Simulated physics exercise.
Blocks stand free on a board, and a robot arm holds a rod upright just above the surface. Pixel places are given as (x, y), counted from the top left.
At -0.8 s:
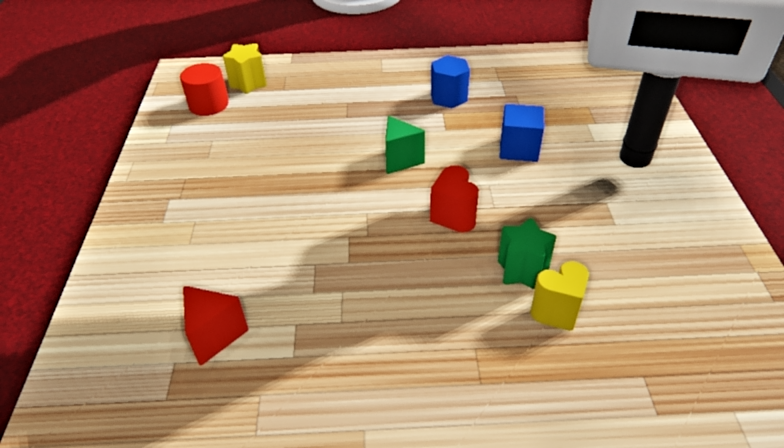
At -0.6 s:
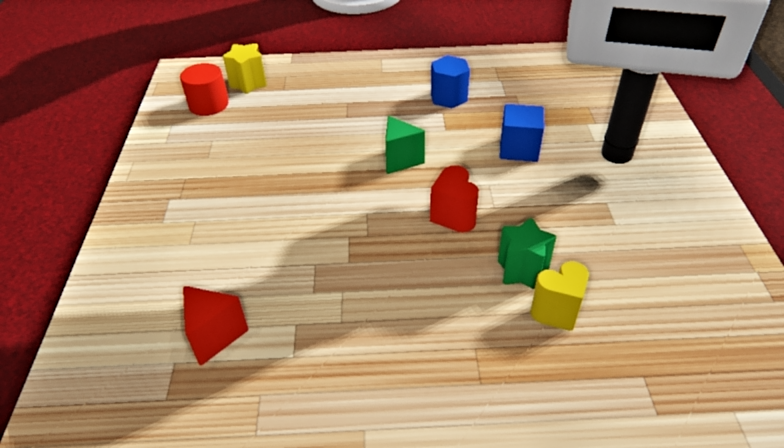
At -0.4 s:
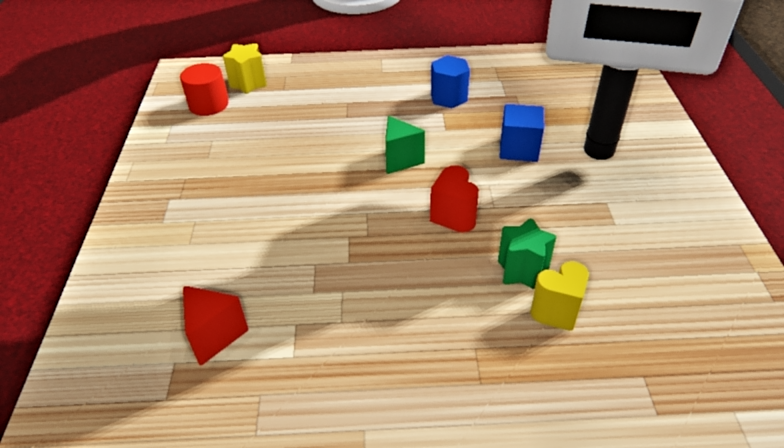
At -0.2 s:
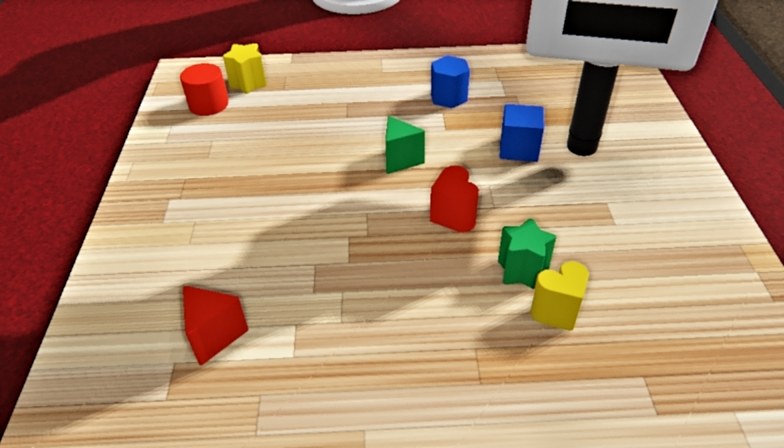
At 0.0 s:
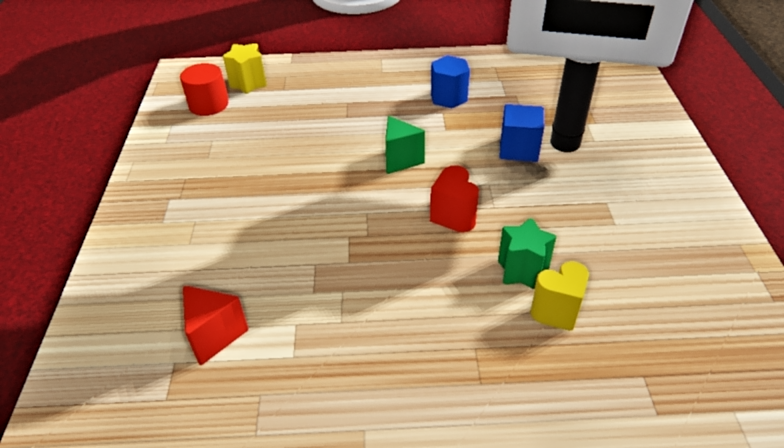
The footage shows colored blocks standing on a wooden board while a robot arm carries an upright black rod a short way left, toward the blue square block, without touching anything; the blocks stay in place.
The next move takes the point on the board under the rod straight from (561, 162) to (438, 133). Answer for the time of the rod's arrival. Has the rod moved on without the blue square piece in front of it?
Yes
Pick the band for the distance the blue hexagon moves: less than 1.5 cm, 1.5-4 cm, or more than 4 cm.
Distance: Less than 1.5 cm.
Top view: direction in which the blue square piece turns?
Clockwise, from overhead.
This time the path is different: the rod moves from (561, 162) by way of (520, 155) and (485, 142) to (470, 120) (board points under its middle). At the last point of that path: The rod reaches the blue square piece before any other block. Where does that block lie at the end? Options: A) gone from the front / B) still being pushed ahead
B.
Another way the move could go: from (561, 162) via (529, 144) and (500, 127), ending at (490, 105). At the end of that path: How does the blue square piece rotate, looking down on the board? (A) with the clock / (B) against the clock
B: Against the clock.
On the path given first. One third of the way, rod at (521, 134); blue square piece at (495, 104), turned 25° clockwise.
Two thirds of the way, rod at (479, 125); blue square piece at (466, 91), turned 70° clockwise.
At the end, rod at (439, 116); green three-sided block unmoved; blue hexagon at (449, 61); blue square piece at (449, 83), turned 105° clockwise.
